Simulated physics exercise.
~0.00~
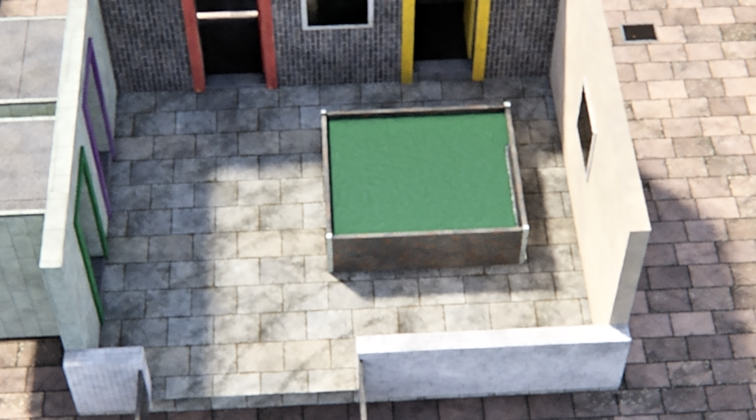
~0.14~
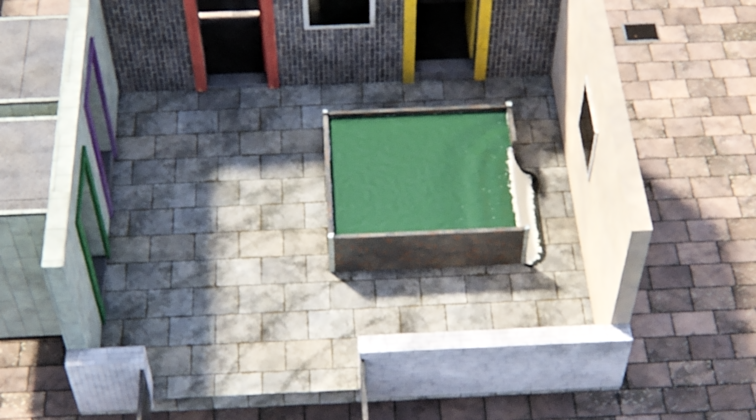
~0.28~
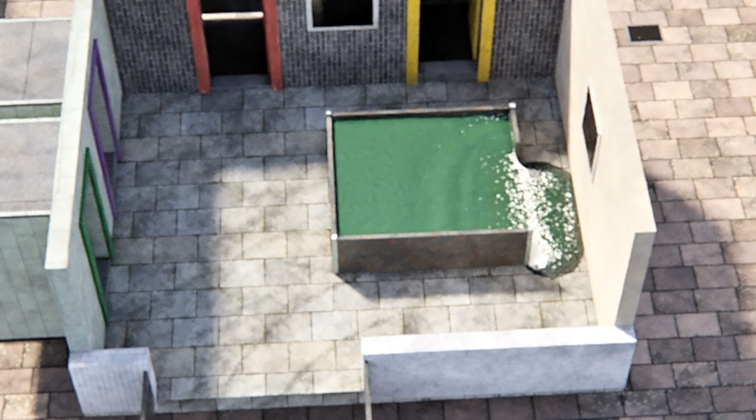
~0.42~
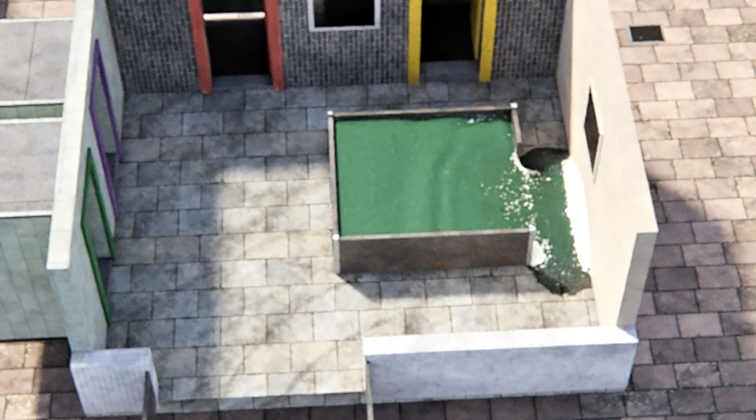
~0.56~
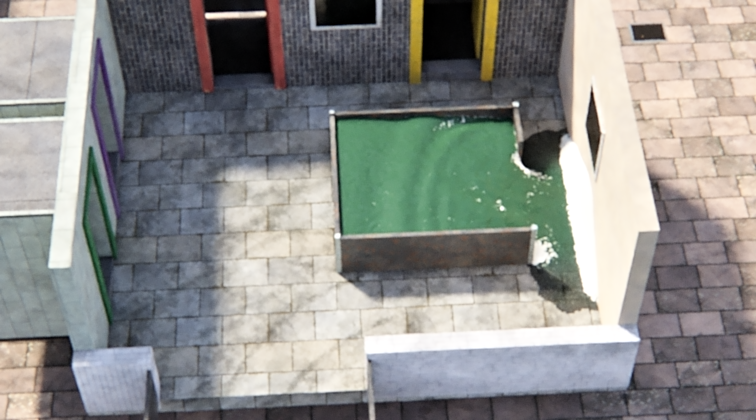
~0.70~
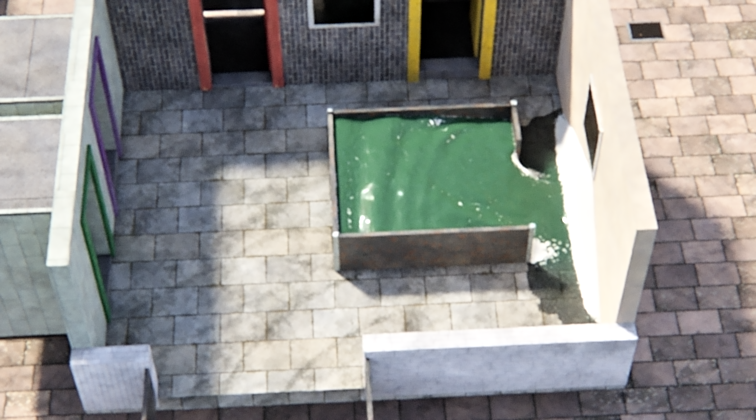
The footage shows a walled paved yard with an open tank of green water; part of the tank's right side gives way, and water pours through the gap, foaming and spreading along the right wall as ripples cross the tank.
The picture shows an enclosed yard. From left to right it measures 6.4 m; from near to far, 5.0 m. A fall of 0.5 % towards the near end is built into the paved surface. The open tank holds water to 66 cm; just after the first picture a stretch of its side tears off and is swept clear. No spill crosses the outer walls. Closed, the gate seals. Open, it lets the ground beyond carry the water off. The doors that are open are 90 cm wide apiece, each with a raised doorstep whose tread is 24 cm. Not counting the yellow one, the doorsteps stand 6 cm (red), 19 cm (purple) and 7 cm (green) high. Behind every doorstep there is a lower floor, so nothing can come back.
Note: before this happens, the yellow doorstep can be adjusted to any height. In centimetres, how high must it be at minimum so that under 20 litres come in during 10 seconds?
At least 12.5 cm or so.
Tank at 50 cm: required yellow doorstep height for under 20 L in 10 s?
A step of about 8.5 cm does it.
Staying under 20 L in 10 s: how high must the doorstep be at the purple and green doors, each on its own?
Some 13.0 cm for purple, some 14.5 cm for green.
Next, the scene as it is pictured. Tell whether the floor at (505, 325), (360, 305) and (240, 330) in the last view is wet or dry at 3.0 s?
1: Awash; 2: Awash; 3: Awash.
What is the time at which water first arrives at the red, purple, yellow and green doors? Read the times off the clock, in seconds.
Arrives: Red 2.8 s / purple 4.0 s / yellow 1.6 s / green 3.6 s.
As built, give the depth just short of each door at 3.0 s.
Depths in cm - red: 2, purple: 0, yellow: 18, green: 0.
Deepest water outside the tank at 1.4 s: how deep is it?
About 55 cm at most.
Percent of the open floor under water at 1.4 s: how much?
Around 20 per cent of the free floor.
After 1.4 s water covers 20 % of the floor, deepest (55 cm) near (577, 225); it has not reached the yellow door.
After 3.0 s water covers 55 % of the floor, deepest (38 cm) near (584, 349); 18 cm at the yellow door, 1 litre in over its 18 cm doorstep.
After 10.0 s water covers 95 % of the floor, deepest (16 cm) near (104, 383); 6 cm at the yellow door, 4 litres in over its 18 cm doorstep.
At the yellow door as built, the water arrived by 1.6 s and peaked near 18 cm at 2.8 s.
With a doorstep of 10.5 cm, 34 litres would have come in within the 10 s; with 14 cm, 13 litres. So under 20 litres takes about 12.5 cm.
